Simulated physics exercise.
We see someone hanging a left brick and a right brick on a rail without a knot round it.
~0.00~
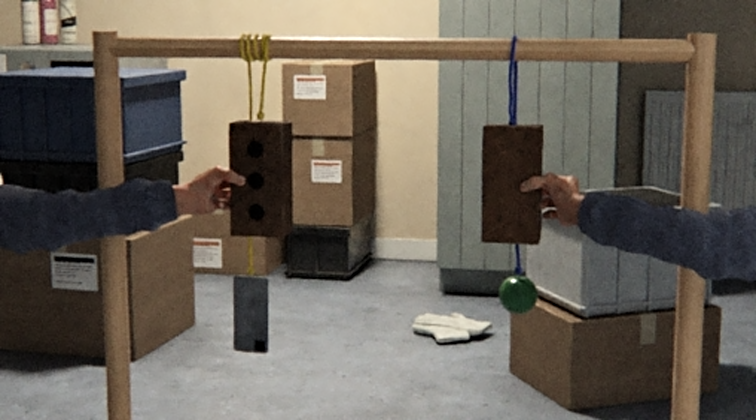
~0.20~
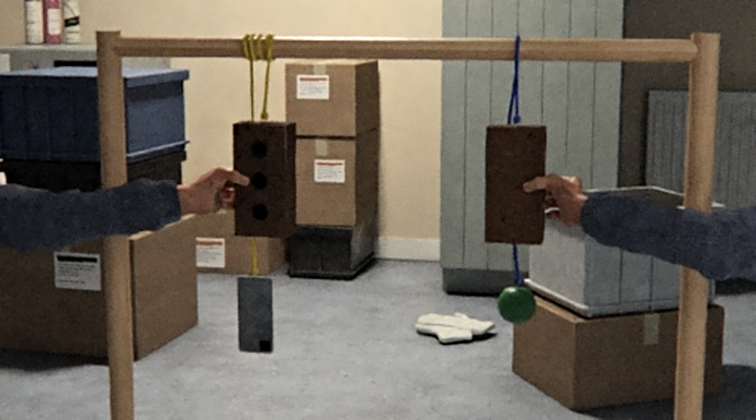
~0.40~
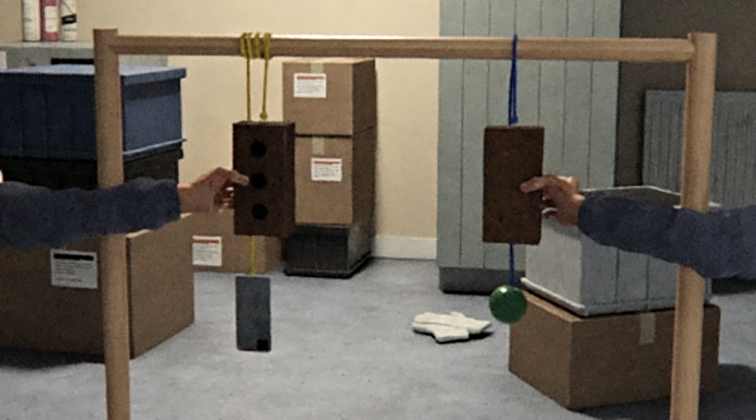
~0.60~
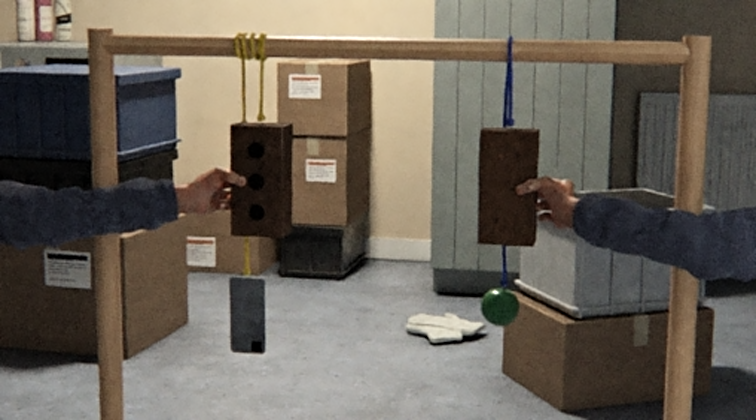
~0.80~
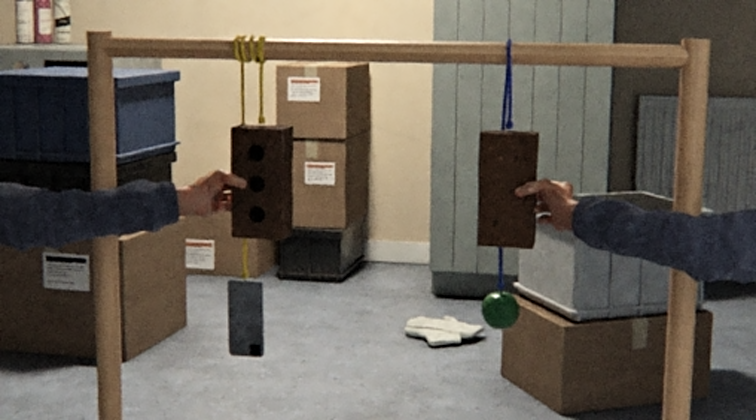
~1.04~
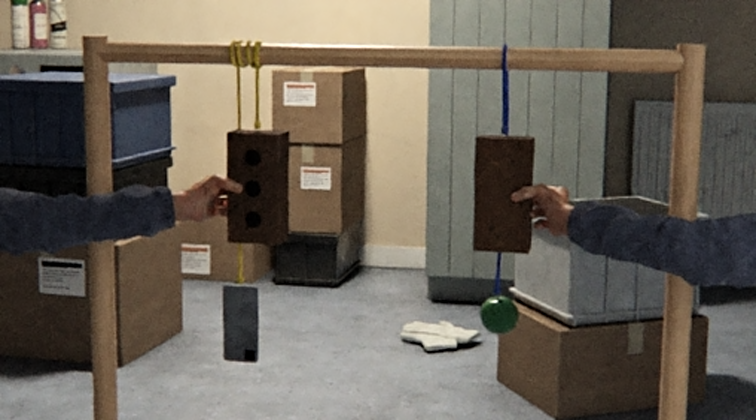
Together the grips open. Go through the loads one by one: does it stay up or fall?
Left brick: Stays up. Right brick: Falls.
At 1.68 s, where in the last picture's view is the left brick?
Look near (254, 155) in the last view.
By 1.34 s, left brick still up near (257, 171); right brick dropping near (500, 283).
By 1.68 s, left brick still up near (254, 155); right brick on the floor.
By 2.02 s, left brick still up near (259, 174); right brick on the floor.
When it is over, left brick still up near (257, 170); right brick on the floor. The left brick stays hanging and the right brick drops.
